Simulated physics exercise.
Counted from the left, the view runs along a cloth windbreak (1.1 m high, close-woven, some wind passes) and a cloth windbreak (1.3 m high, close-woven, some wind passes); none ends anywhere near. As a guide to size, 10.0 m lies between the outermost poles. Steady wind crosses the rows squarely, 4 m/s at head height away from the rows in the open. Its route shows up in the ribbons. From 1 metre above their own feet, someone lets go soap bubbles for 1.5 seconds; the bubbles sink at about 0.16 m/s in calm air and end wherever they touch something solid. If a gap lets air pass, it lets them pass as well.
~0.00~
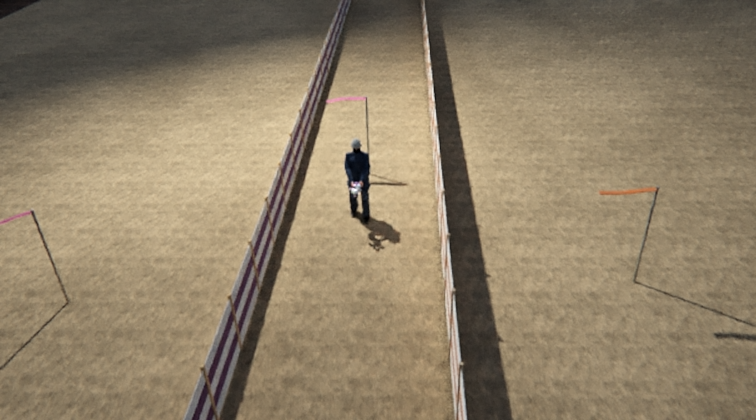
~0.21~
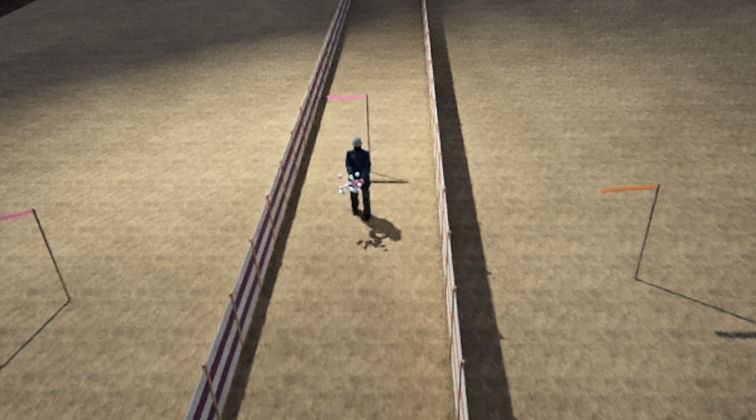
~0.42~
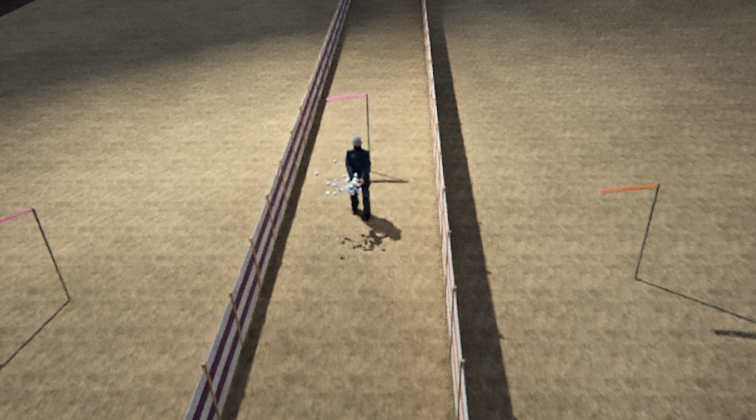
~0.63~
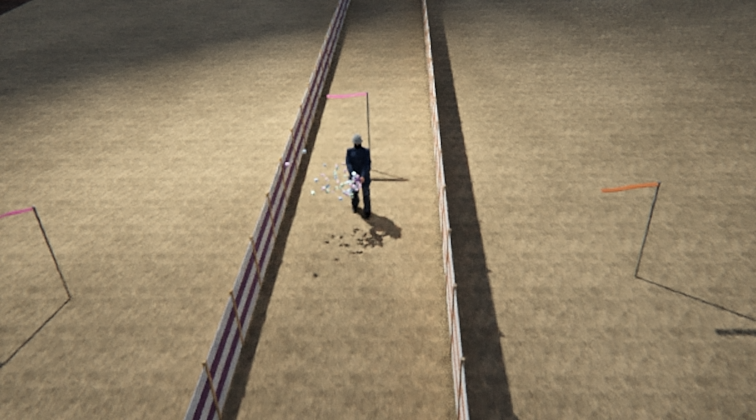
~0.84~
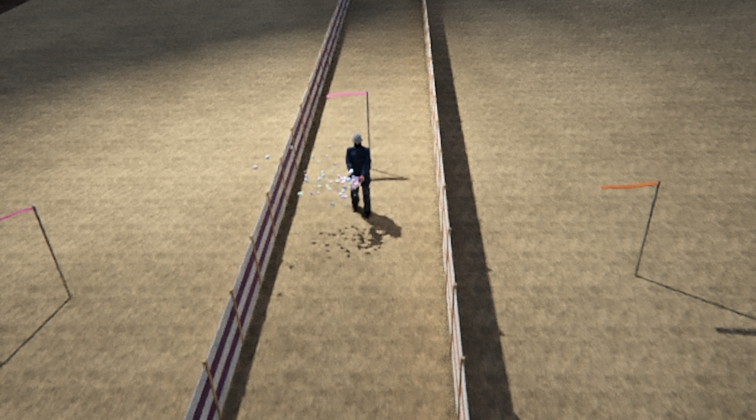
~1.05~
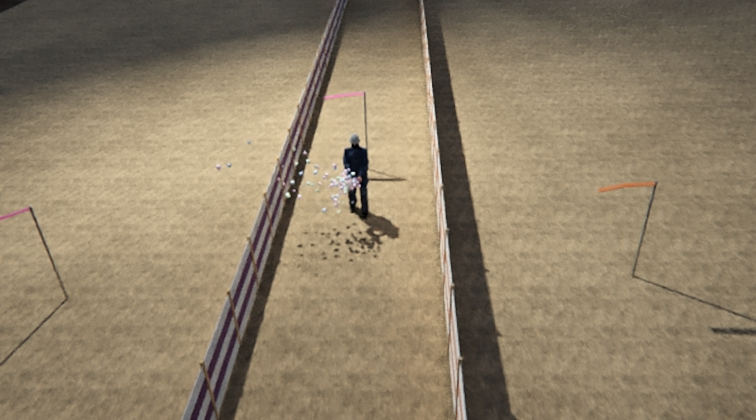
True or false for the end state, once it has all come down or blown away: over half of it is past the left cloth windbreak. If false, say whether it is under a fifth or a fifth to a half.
True.
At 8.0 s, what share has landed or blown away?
Looks like some 40 percent to me.
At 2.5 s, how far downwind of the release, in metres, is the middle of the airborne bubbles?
About 1.5 m.
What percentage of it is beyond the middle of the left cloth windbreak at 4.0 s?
Near 75 %.
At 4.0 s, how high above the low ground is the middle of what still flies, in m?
1.0 m.
After 2.5 s, 44 % is beyond the left cloth windbreak; 0 % has touched down or left; the middle of what still flies is 1.2 m above the low ground, near (278, 176).
After 4.0 s, 76 % is beyond the left cloth windbreak; 5 % has touched down or left; the middle of what still flies is 1.0 m above the low ground, near (176, 185).
After 8.0 s, 89 % is beyond the left cloth windbreak; 40 % has touched down or left.
After 20.0 s, 90 % is beyond the left cloth windbreak; 98 % has touched down or left.
After 45.0 s, 90 % is beyond the left cloth windbreak; 100 % has touched down or left.
